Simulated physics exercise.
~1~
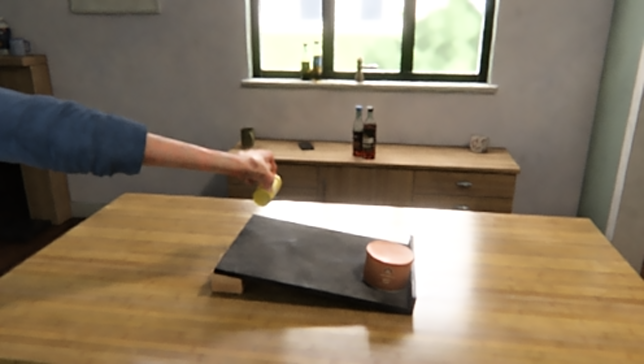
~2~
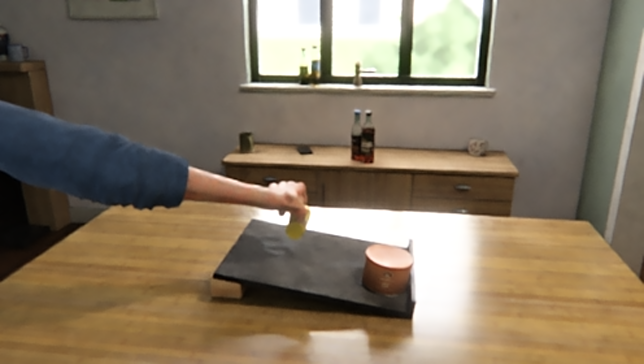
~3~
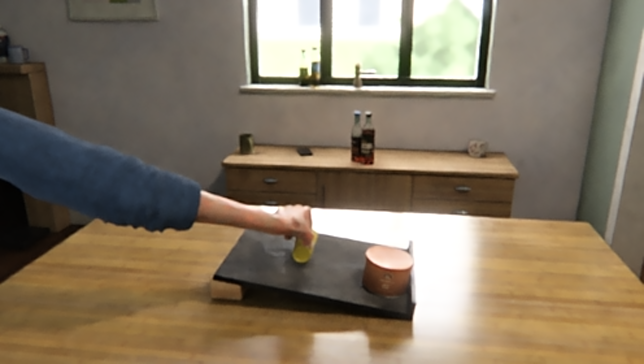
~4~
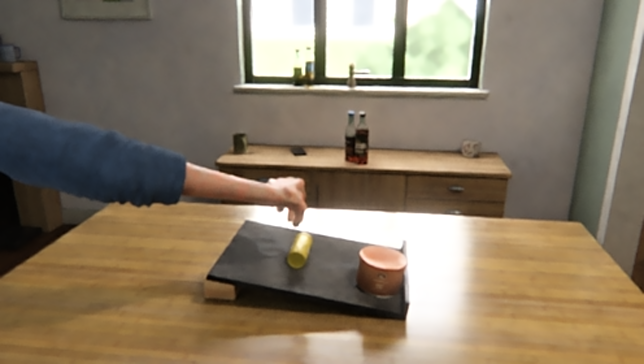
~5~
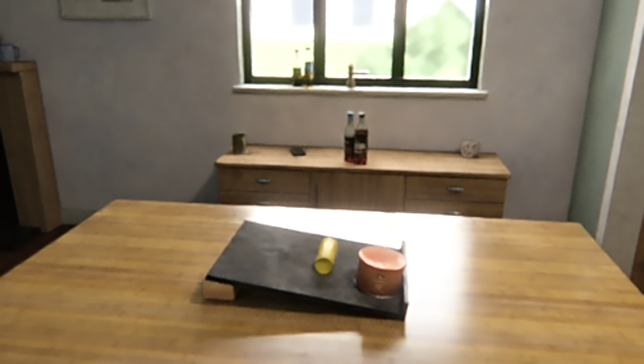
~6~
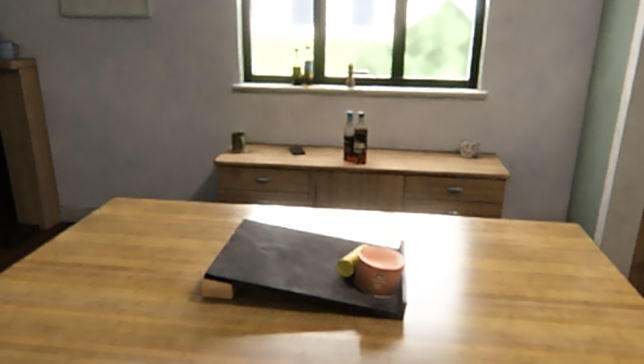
To begin with, an arm in a blue sleeve reaches in from the left, holding a small yellow cylinder above a dark sloping board on a wooden table, where a round orange tub sits near the lower right end. The hand lowers the cylinder onto the board and sets it on its side. The fingers then let go and draw back, and the arm leaves the view. The yellow cylinder rolls down the slope to the right. It ends up against the orange tub, which stays in its place on the board.
